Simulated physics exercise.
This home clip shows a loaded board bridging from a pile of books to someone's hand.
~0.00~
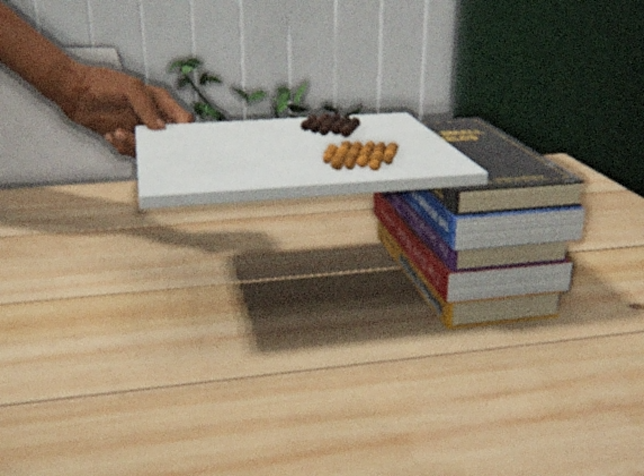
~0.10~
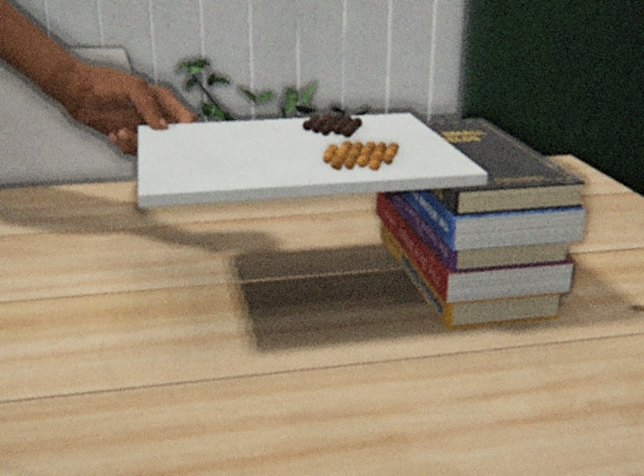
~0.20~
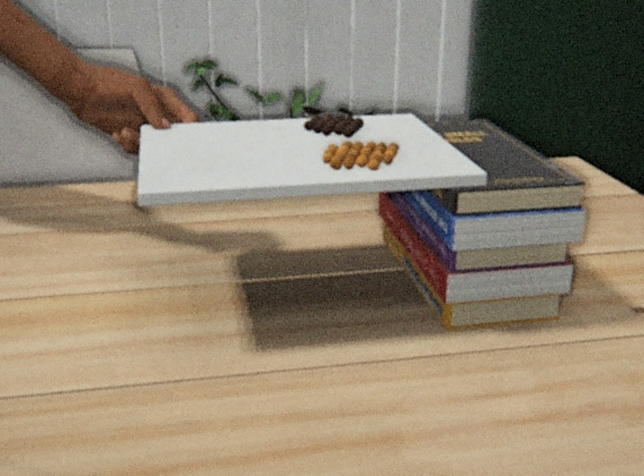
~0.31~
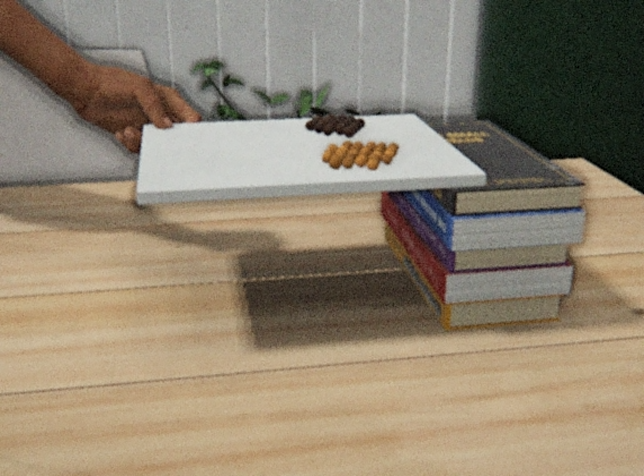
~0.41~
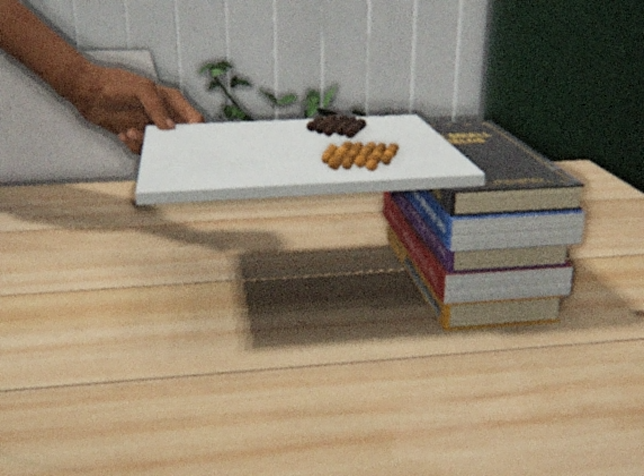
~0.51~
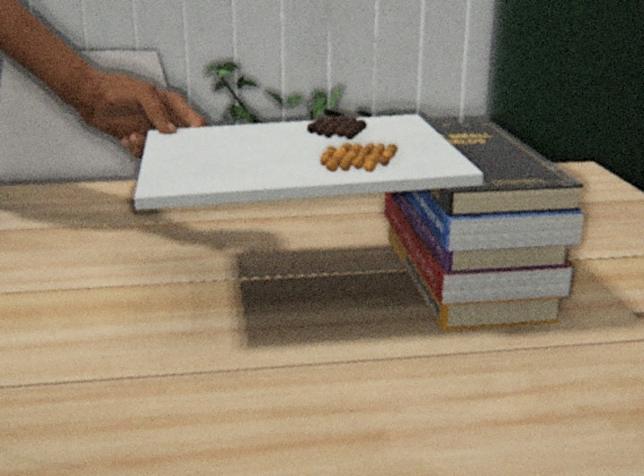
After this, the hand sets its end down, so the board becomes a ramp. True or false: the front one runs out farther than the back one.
False.
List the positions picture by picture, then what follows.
The first frame shows held end of the board (152, 198), level; book pile (468, 160), tall, over half the board's length; near portion (354, 156), some roasted chickpeas; far portion (331, 124), a few chocolate balls.
The second frame shows held end of the board (151, 197), level; far portion (333, 124).
The third frame shows held end of the board (150, 196), level; near portion (354, 156).
The fourth frame shows held end of the board (149, 194), level; far portion (336, 125).
The fifth frame shows held end of the board (149, 195), level; near portion (353, 156).
The sixth frame shows held end of the board (148, 199), down by 2°; book pile (473, 163); near portion (351, 157), not moving; far portion (337, 127), not moving.
By 1.11 s, board sloping at 19°; near portion every one still on the board; far portion every one still on the board.
By 1.64 s, board sloping at 32°; near portion mostly at the foot of the board; far portion mostly up to a board's length out.
By 2.10 s, board resting at 32°; near portion mostly less than half a board's length out; far portion mostly one to two board lengths out, about a tenth gone off the table.
When it is over (3.6 s), board resting at 32°; near portion mostly less than half a board's length out; far portion mostly more than two board lengths out, roughly half gone off the table; the far portion has gone farther.
